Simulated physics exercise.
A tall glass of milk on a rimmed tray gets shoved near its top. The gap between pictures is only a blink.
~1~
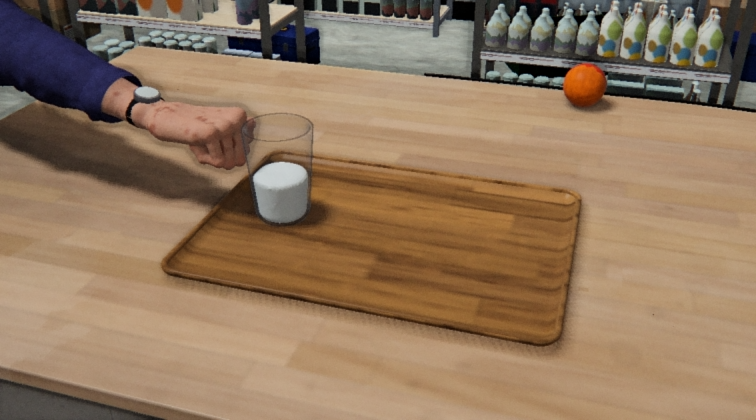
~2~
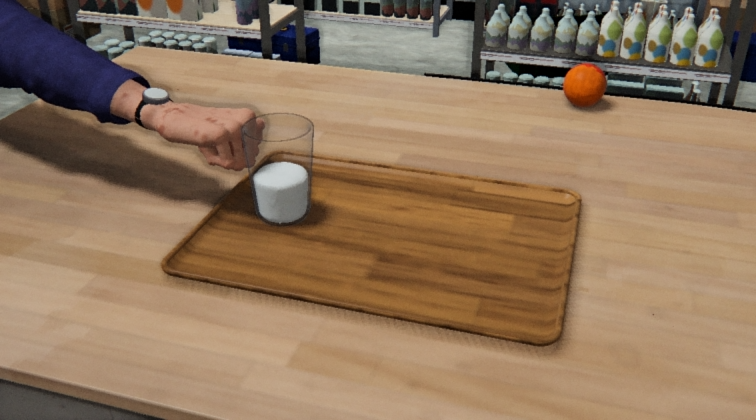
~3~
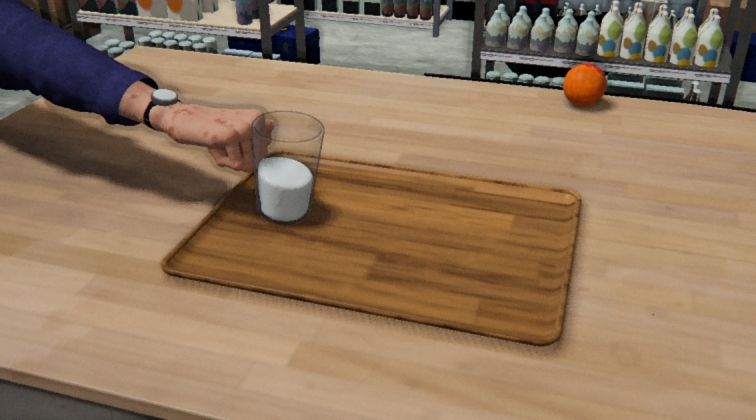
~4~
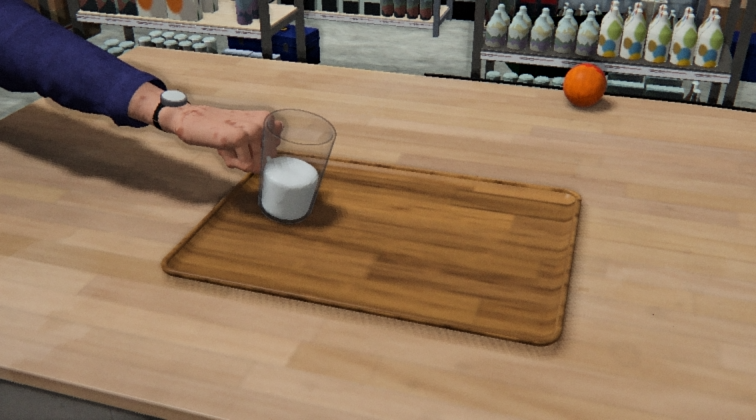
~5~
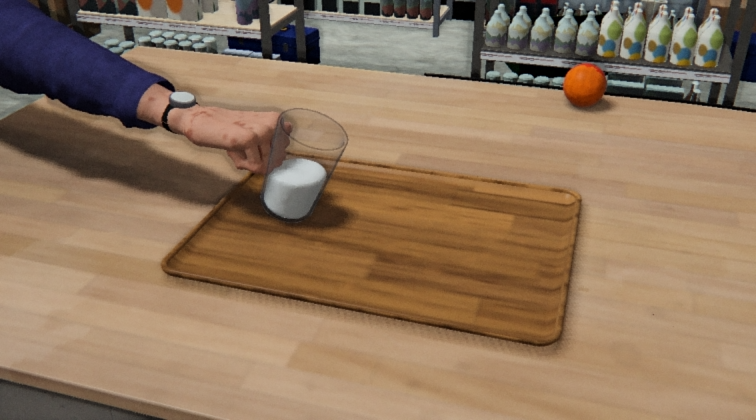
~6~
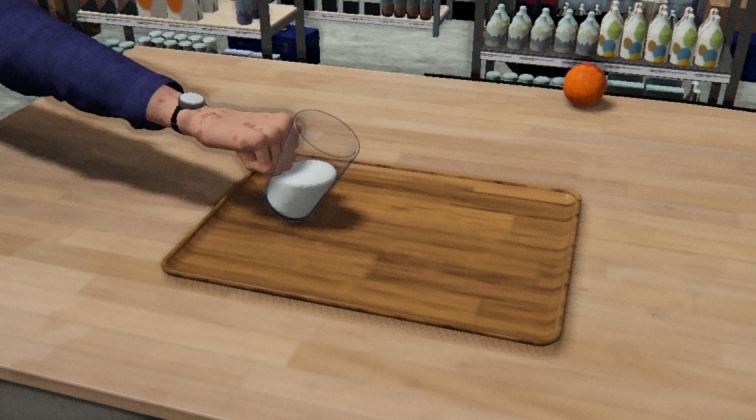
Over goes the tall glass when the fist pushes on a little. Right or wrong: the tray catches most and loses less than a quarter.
Wrong.
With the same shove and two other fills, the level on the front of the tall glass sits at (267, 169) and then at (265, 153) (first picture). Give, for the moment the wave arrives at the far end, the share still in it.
I'd put it at around 45 percent the first time and around 50 percent the second.
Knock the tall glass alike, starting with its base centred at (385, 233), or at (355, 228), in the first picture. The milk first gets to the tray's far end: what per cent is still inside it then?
Respectively, some 85 and 75 percent.
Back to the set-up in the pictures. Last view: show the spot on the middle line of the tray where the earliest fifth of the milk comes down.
I'd mark it somewhere roughly at pixel (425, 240).
A moment on, the tall glass lies on its side and 100 per cent is in the glass, 0 on the tray and 0 above or beyond its rim.
Next, the tall glass lies on its side and 64 per cent is in the glass, 27 on the tray and 9 above or beyond its rim.
Then the tall glass lies on its side and 35 per cent is in the glass, 58 on the tray and 7 above or beyond its rim.
Later the tall glass lies on its side and 18 per cent is in the glass, 43 on the tray and 39 above or beyond its rim.
In the end 61 per cent is held by tray and glass, 39 is off the tray.
